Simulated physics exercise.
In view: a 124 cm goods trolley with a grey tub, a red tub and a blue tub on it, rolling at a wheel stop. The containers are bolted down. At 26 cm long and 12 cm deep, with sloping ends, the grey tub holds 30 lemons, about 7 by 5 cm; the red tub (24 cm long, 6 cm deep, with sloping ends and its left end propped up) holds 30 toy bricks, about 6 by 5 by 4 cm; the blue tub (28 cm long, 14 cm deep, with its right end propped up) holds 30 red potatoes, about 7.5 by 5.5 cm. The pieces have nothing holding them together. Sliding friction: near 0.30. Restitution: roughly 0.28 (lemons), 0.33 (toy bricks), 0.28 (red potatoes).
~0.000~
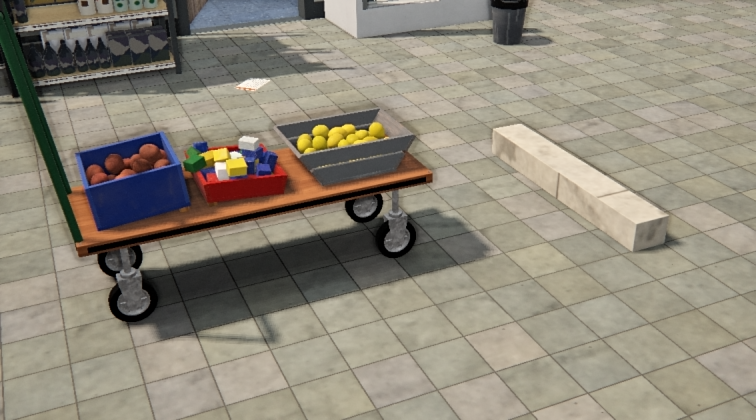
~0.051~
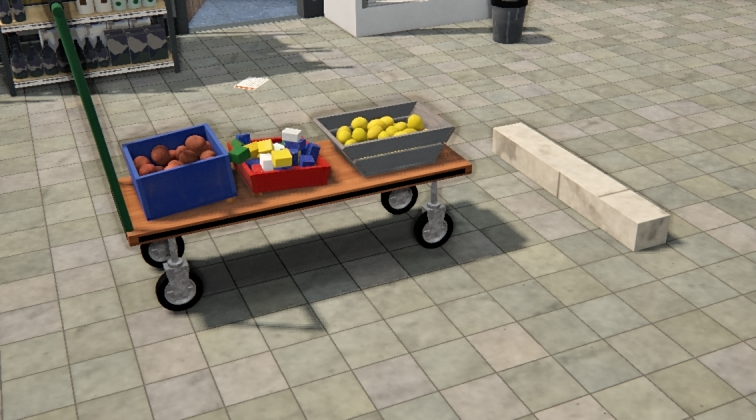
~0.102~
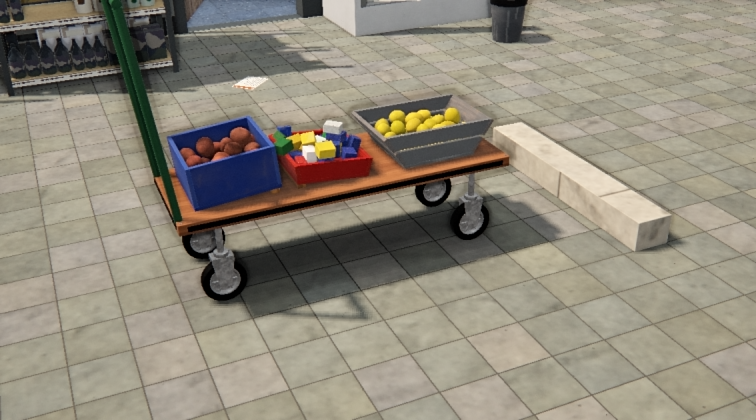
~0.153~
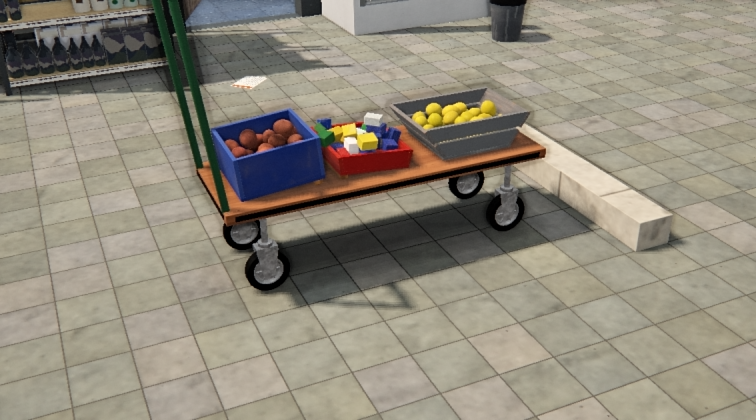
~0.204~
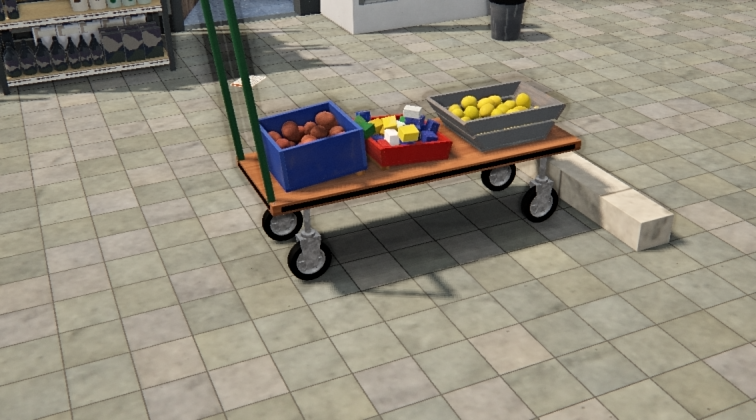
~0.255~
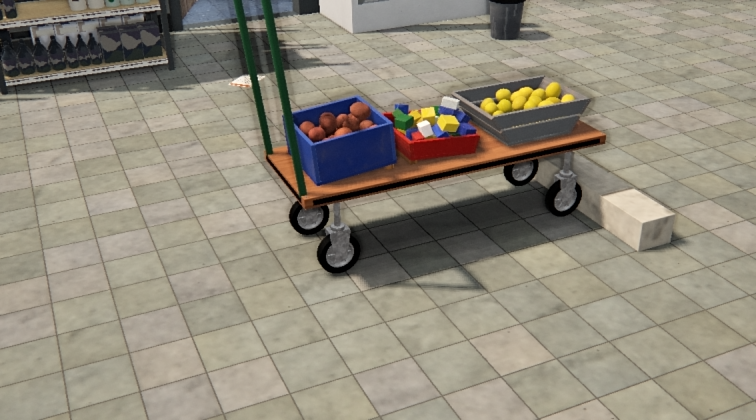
The video shows a flat goods trolley carrying a blue tub of red potatoes, a red tub of toy bricks and a grey tub of lemons as it rolls rightward across a tiled floor alongside a pale wheel stop.
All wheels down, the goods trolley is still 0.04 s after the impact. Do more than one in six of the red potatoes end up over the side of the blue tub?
No. A sixth is not crossed.
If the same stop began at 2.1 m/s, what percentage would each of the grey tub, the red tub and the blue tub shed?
In that case the grey tub sheds 10 per cent of its load, the red tub 30 per cent, and the blue tub 0 per cent.
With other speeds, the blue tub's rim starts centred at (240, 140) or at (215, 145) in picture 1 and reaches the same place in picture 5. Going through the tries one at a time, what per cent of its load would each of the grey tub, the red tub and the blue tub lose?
Per cent lost, first try then second - grey tub: 0, 0; red tub: 10, 10; blue tub: 0, 0.
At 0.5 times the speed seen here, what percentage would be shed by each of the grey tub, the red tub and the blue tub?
In that case the grey tub sheds 0 per cent, the red tub 10 per cent and the blue tub 0 per cent.
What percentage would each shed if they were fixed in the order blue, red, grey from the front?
In that case grey tub 30, red tub 30, blue tub 0 per cent.
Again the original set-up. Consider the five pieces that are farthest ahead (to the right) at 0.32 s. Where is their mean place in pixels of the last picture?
Their mean place is roughly (566, 72) in the last picture.
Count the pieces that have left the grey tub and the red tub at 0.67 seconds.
Estimate at that time - grey tub 10, red tub 8, give or take.
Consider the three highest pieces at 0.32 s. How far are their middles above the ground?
Mean height: Near 58 cm.
After 0.32 s, the grey tub has all 30, the red tub is down by 5 of 30 and the blue tub has all 30.
After 0.44 s, the grey tub is down by 6 of 30, the red tub is down by 7 of 30 and the blue tub has all 30.
After 0.67 s, the grey tub is down by 10 of 30, the red tub is down by 9 of 30 and the blue tub is down by 1 of 30.
When it is over (at 1.17 s), the grey tub is down by 10 of 30, the red tub is down by 10 of 30 and the blue tub is down by 1 of 30. Asked share, 1 of 30, 3 per cent.
